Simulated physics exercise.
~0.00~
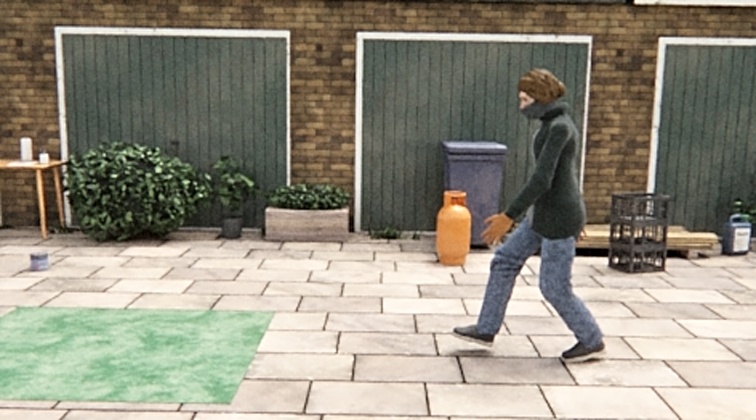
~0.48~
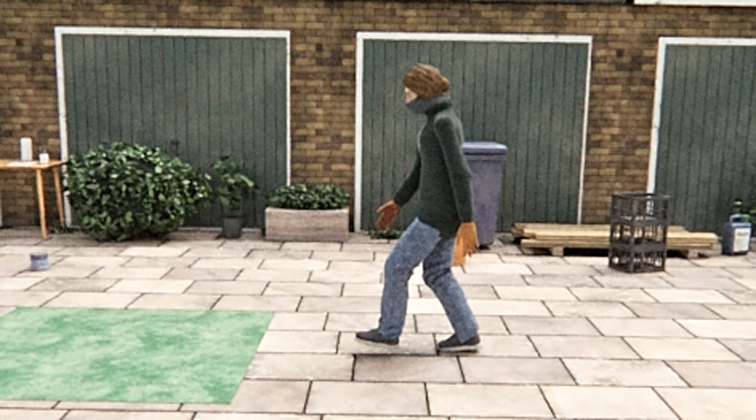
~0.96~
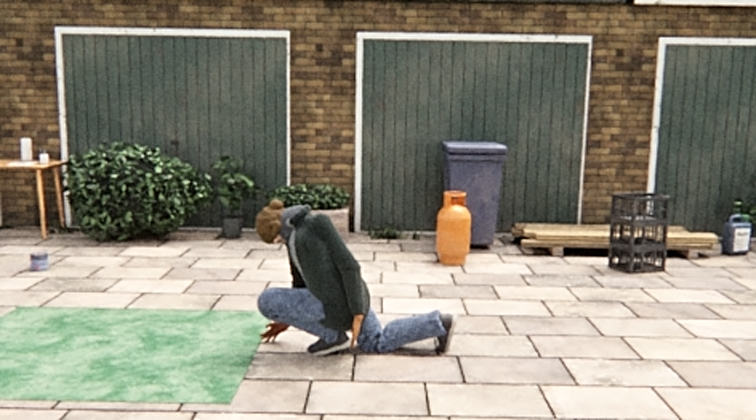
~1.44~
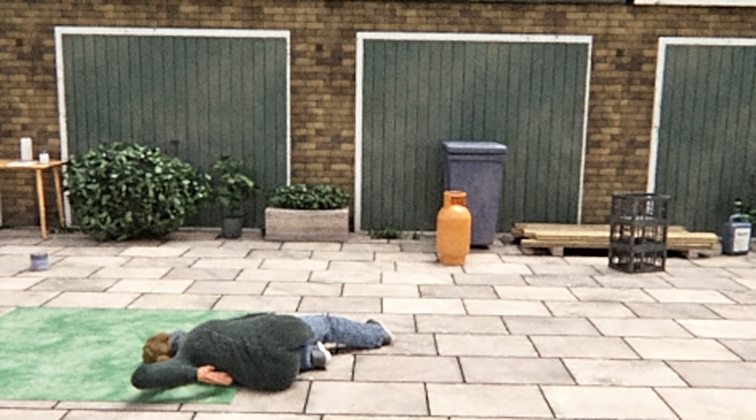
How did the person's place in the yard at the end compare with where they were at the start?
At the start the person was upright on the paving towards the right, in front of the bin and the crate. By the end they were further left and lower down, lying on the ground with their head and chest over the edge of the green mat.
A person in a dark jumper and jeans walked left across a paved yard, sank to their knees beside a green mat, then ended up lying flat, head and chest over its near edge while their hips stayed on the paving.
